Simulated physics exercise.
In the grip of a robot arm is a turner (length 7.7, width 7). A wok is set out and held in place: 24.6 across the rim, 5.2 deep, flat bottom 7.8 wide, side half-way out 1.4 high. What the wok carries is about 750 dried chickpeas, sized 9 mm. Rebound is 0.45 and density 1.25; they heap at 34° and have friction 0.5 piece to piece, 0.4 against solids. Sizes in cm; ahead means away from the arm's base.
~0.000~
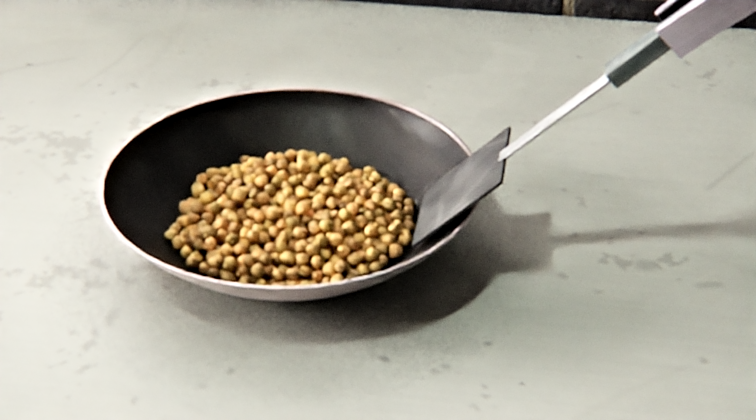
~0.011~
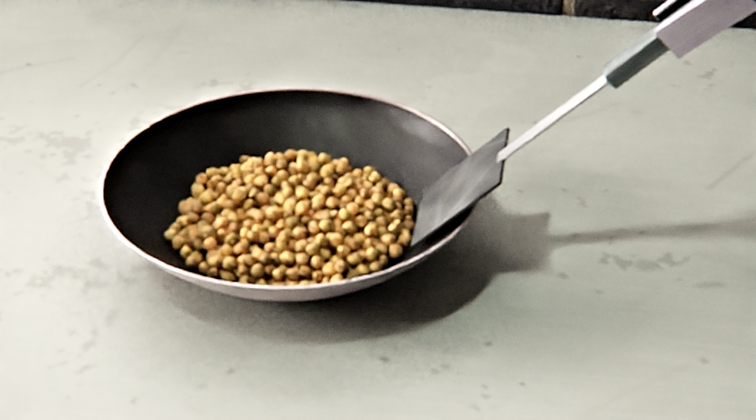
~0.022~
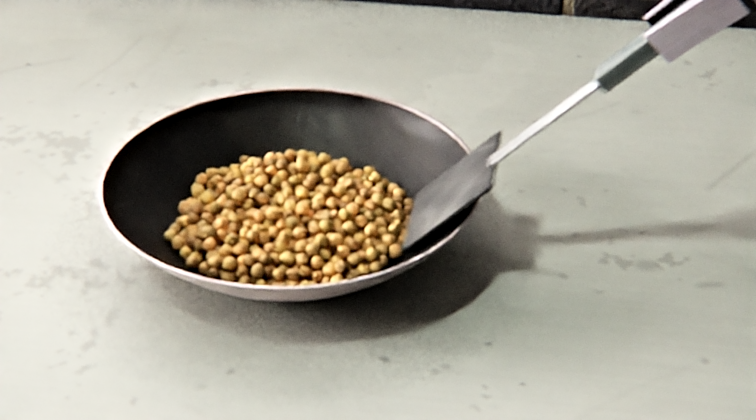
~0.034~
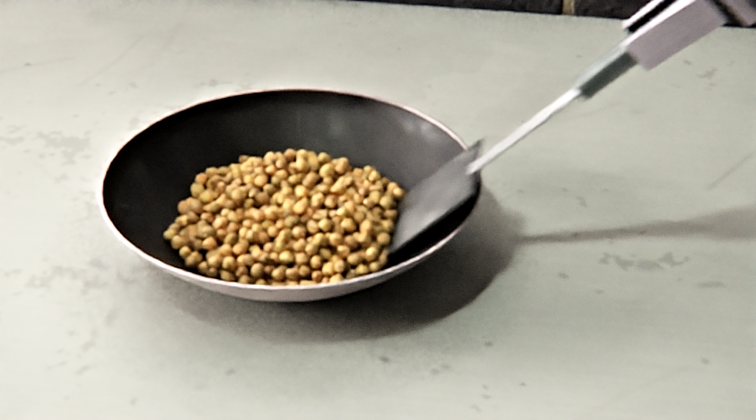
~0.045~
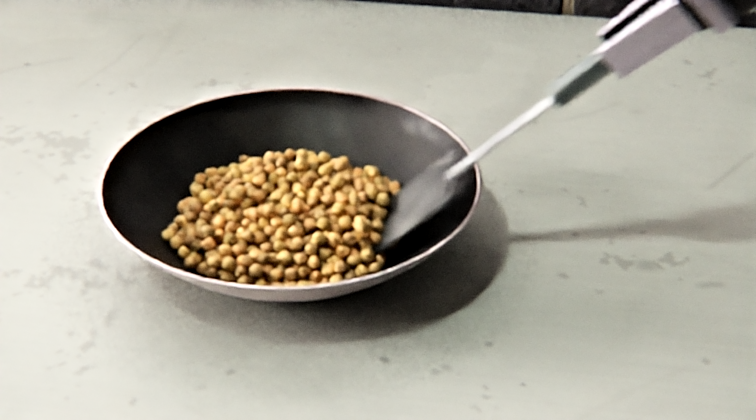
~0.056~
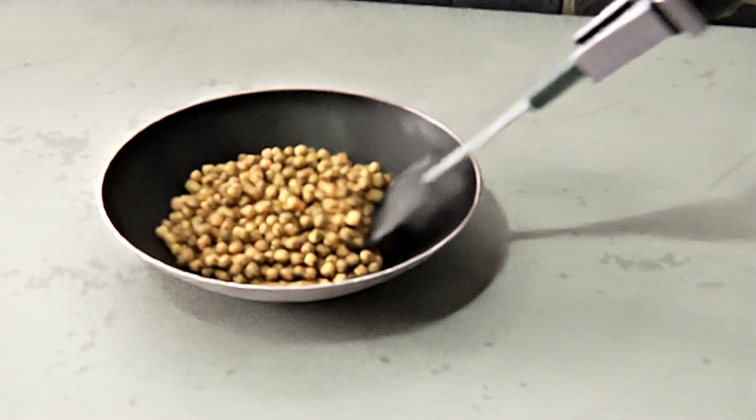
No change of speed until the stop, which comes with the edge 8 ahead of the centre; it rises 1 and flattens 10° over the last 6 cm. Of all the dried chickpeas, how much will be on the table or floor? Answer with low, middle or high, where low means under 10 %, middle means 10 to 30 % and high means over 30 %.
High.
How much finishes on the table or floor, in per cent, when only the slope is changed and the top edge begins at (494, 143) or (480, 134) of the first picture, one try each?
First try roughly 40 percent, second try roughly 45 percent.
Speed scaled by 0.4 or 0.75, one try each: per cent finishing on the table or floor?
I'd say near 10 and then near 35 per cent.
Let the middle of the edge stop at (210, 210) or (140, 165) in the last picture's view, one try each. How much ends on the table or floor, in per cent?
About 15 and 50 per cent.
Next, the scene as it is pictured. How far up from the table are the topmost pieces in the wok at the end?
Height at rest: Roughly 5.0 cm.
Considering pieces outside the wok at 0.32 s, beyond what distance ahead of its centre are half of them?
Roughly 20 cm.
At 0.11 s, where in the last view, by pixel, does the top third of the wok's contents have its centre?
Centre: Roughly (233, 186) in the last picture.
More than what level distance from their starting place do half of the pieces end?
Around 8 cm, measured level.
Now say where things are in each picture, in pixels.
In the first frame, the turner top edge at (506, 154), sloping 45°; upper third of the load around (293, 212), from x 170 to 410, top at y 155; 746 in the wok.
In the second frame, the turner top edge at (505, 155), sloping 45°; upper third of the load around (293, 212), from x 170 to 410, top at y 155.
In the third frame, the turner top edge at (496, 159), sloping 45°; upper third of the load around (293, 212), from x 170 to 410, top at y 155.
In the fourth frame, the turner top edge at (477, 166), sloping 45°; upper third of the load around (293, 211), from x 170 to 405, top at y 155.
In the fifth frame, the turner top edge at (454, 173), sloping 45°; upper third of the load around (293, 206), from x 170 to 400, top at y 155.
In the sixth frame, the turner top edge at (431, 177), sloping 45°; upper third of the load around (292, 204), from x 165 to 400, top at y 150; 746 in the wok.
After 0.08 s, sloping 45°, highest piece 6 above the table; 746 in the wok.
After 0.11 s, sloping 42°, highest piece 7 above the table; 745 in the wok, 1 on the blade or in flight.
After 0.32 s, sloping 35°, highest piece 9 above the table; 418 in the wok, 207 on the table or floor, 121 on the blade or in flight.
After 1.37 s, sloping 35°, highest piece 5 above the table; 417 in the wok, 329 on the table or floor.
In the end, 417 in the wok, 329 on the table or floor. That is 44 % on the table or floor.
